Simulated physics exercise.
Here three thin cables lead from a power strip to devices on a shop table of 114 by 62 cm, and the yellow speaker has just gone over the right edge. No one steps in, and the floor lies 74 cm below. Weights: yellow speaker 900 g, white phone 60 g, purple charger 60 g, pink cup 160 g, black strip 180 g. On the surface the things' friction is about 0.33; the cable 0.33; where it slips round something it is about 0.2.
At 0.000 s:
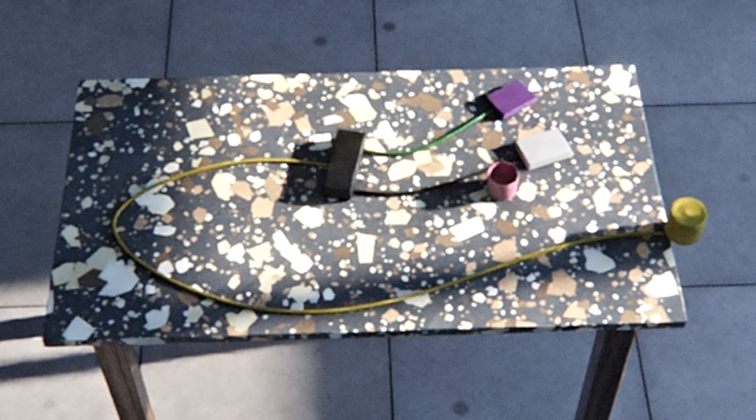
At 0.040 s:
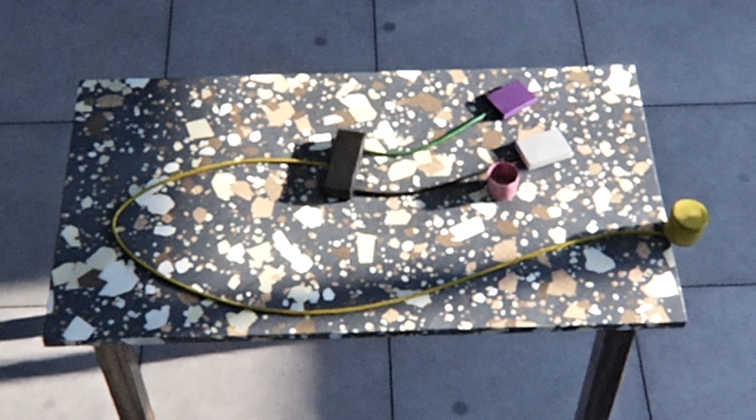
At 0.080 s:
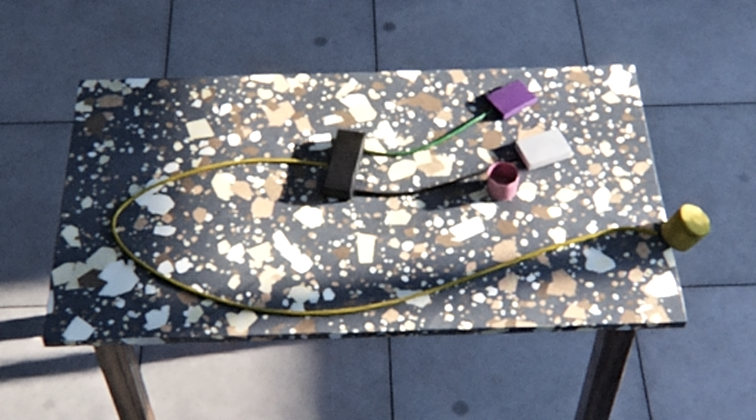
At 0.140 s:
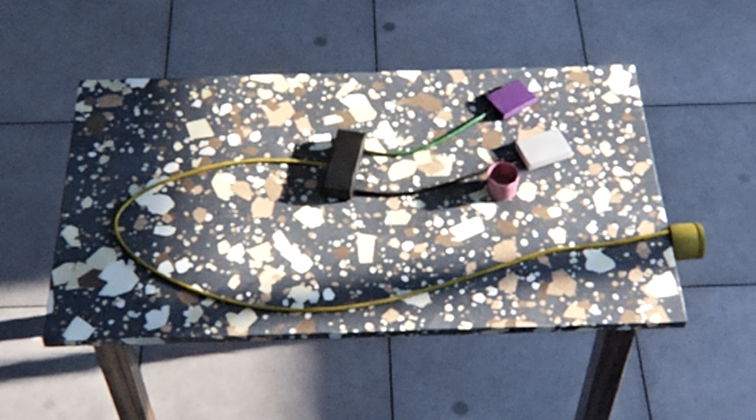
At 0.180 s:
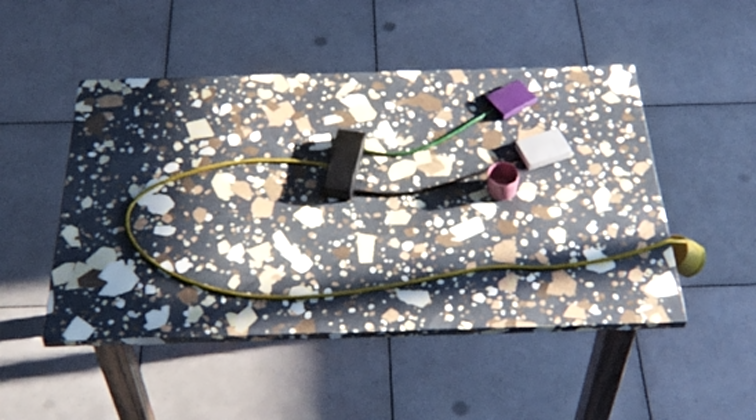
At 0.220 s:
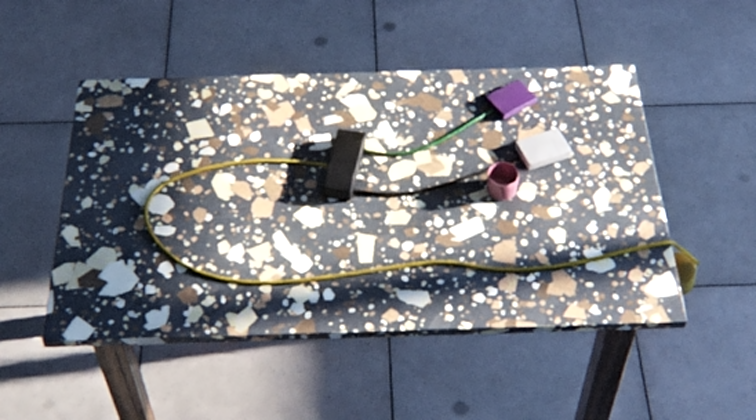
Yellow speaker tipping over the right edge of a speckled table and dropping lower, drawing its looped yellow cable rightward behind it.
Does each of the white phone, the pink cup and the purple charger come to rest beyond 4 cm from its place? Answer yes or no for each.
White phone - no, pink cup - no, purple charger - no.
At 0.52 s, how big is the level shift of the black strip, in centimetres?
About 2 cm, measured level.
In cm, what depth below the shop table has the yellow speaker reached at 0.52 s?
Roughly 70 centimetres.
At 0.5 s, the strip's end of the yellow cable at (336, 172); yellow speaker over the edge, black strip 1 cm off its start.
At 0.8 s, the strip's end of the yellow cable at (368, 177); black strip 6 cm off its start, yellow speaker over the edge.
At 1.1 s, the strip's end of the yellow cable at (368, 177); black strip 6 cm off its start at (375, 156), yellow speaker over the edge.
At 1.4 s, the strip's end of the yellow cable at (368, 177); black strip 6 cm off its start, yellow speaker over the edge.
At 2.6 s, the strip's end of the yellow cable at (368, 177); purple charger 1 cm off its start at (509, 97), white phone 0 cm off its start at (544, 146), pink cup 0 cm off its start at (504, 174), black strip 6 cm off its start at (375, 156).
